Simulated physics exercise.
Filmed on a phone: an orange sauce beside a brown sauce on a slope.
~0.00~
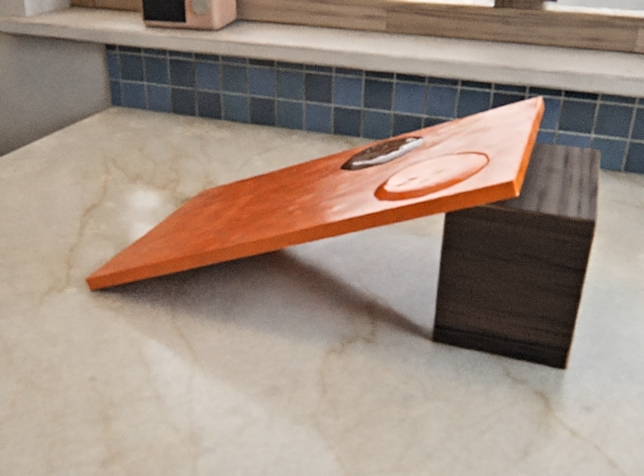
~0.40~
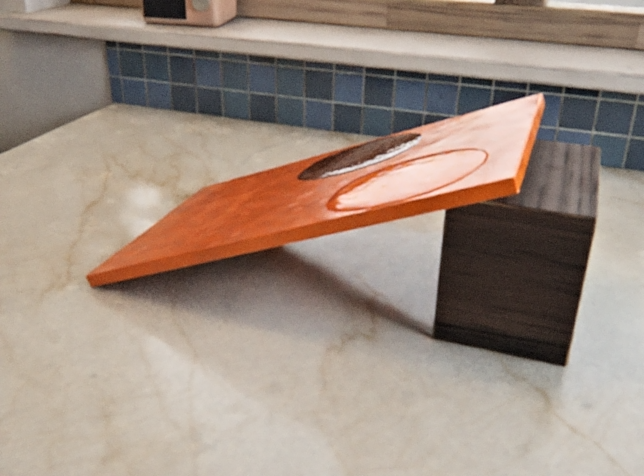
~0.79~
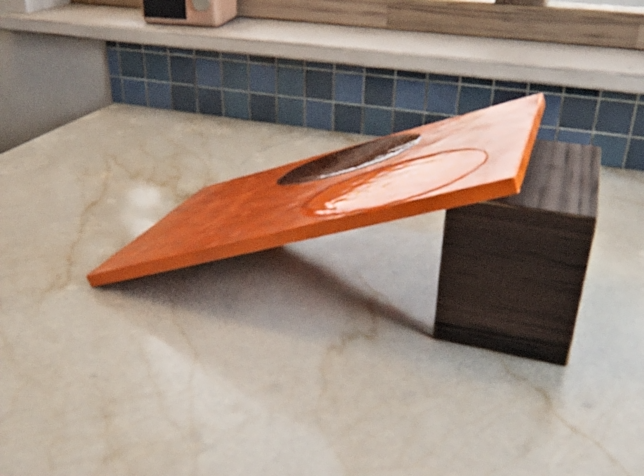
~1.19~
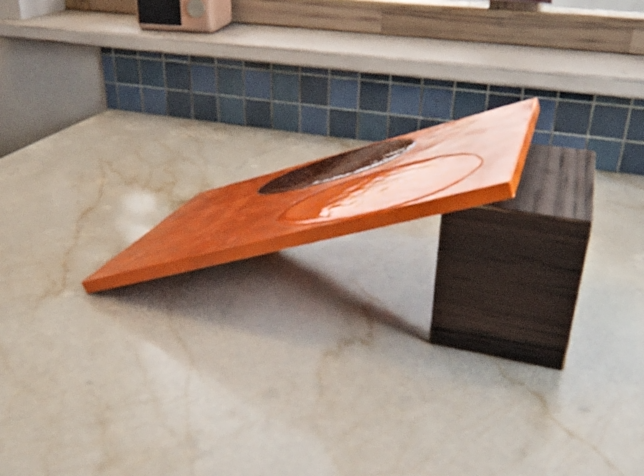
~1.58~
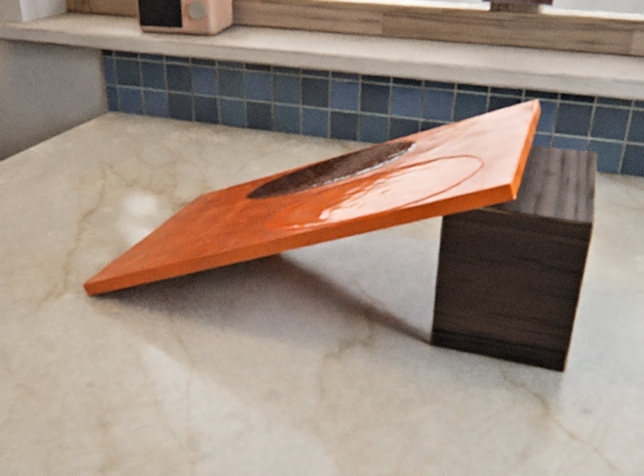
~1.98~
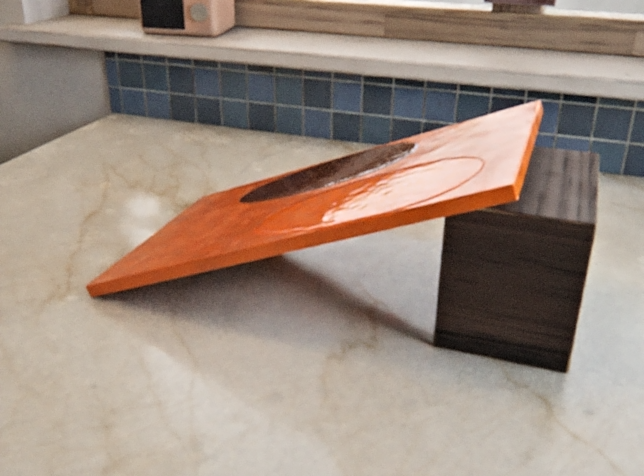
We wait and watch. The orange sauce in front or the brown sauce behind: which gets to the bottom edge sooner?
First at the edge is the farther one.
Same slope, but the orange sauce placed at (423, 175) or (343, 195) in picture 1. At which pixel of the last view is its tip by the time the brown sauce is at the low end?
One: (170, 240). Two: (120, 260).
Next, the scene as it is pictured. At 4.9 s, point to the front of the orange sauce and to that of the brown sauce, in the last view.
At (203, 236), and at (196, 208).
After 3.5 s, the orange sauce is three quarters of the way down; the brown sauce is close to the edge.
After 6.0 s, the orange sauce is three quarters of the way down; the brown sauce is at the low edge.
